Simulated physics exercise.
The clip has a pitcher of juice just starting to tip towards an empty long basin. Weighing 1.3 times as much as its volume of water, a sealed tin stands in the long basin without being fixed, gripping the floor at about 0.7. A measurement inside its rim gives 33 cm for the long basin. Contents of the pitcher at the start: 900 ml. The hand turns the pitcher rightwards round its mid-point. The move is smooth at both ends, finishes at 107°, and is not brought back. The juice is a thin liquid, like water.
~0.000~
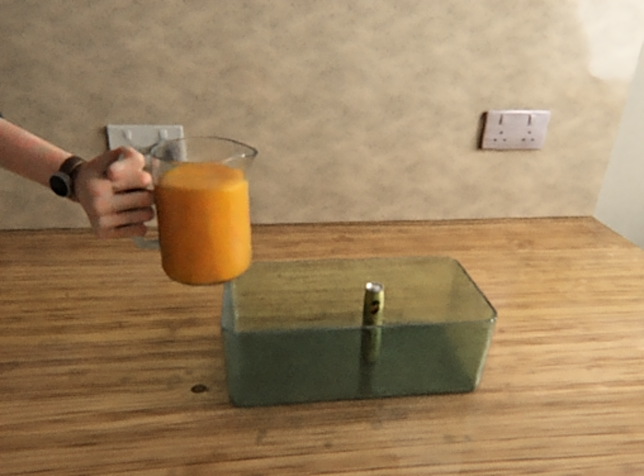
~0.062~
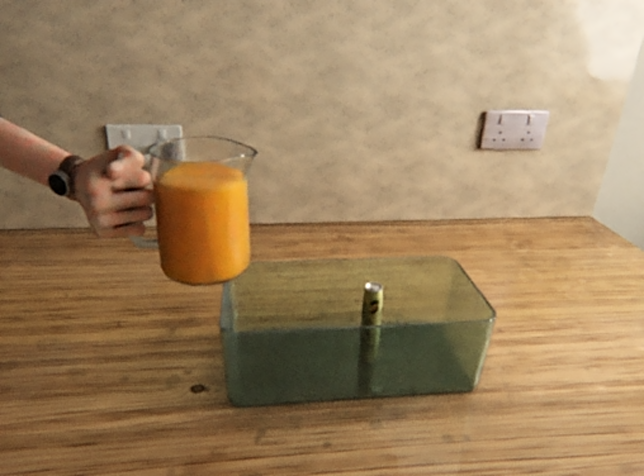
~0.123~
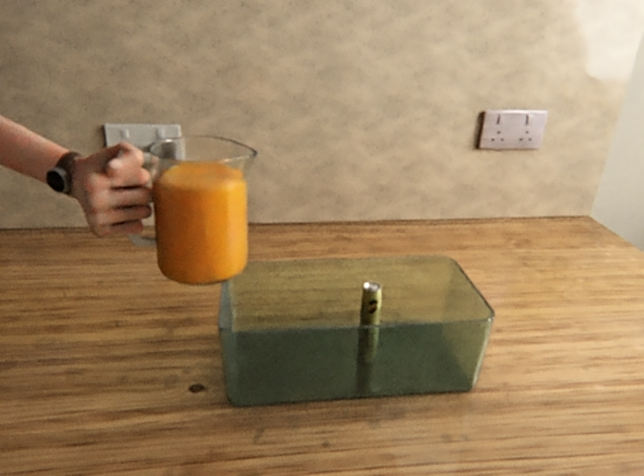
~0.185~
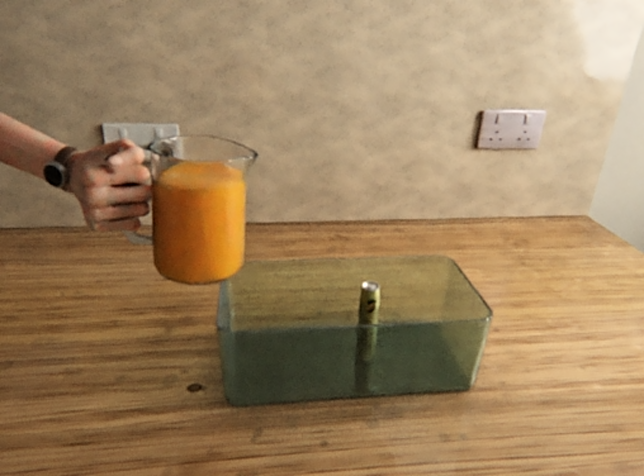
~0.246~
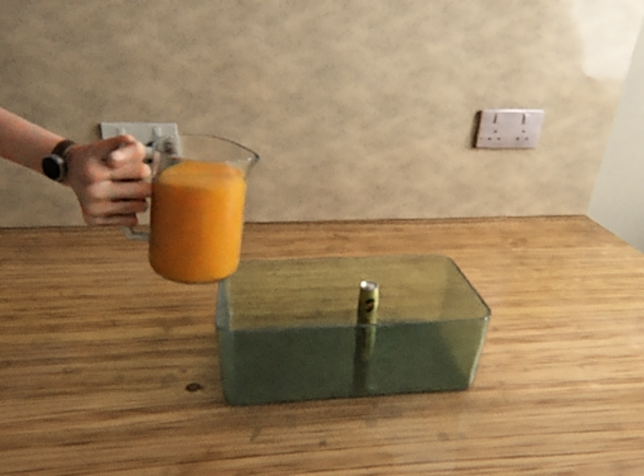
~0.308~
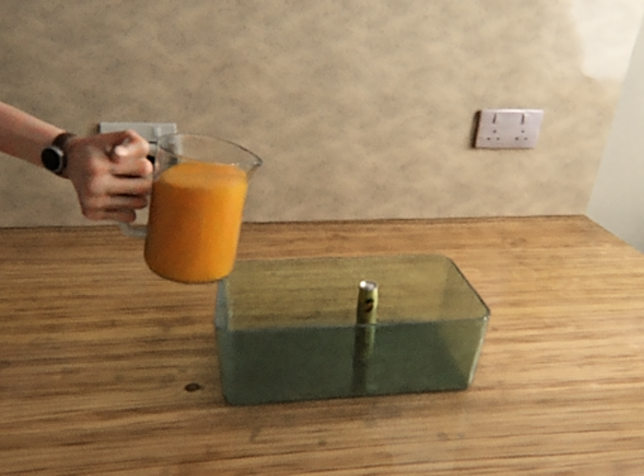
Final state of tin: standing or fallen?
I expect it to stay the right way up.
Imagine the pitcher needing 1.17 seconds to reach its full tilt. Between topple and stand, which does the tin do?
It stays steady, then.
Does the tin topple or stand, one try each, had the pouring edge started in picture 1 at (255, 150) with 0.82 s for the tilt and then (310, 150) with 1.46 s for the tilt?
In the first try it remains standing; in the second it comes down.
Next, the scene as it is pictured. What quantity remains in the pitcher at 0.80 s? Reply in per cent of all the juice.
Around 92 in a hundred.
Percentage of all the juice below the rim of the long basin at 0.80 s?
The basin holds roughly 1 in a hundred parts at that moment.
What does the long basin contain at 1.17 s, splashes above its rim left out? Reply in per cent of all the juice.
Value: Approx. 40 %.
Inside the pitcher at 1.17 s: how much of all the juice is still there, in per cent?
44 %.
Then, 0.80 s in, the tilt is 62° and 92 per cent is still to pour; the tin stands where it began.
Then, 1.17 s in, the tilt is 97° and 44 per cent is still to pour; the tin stands where it began.
Then, 1.55 s in, the tilt is 107° and 5 per cent is still to pour; the tin stands where it began.
Then, 1.96 s in, the tilt is 107° and 0 per cent is still to pour; the tin stands where it began.
Finally, the tin stands where it began.
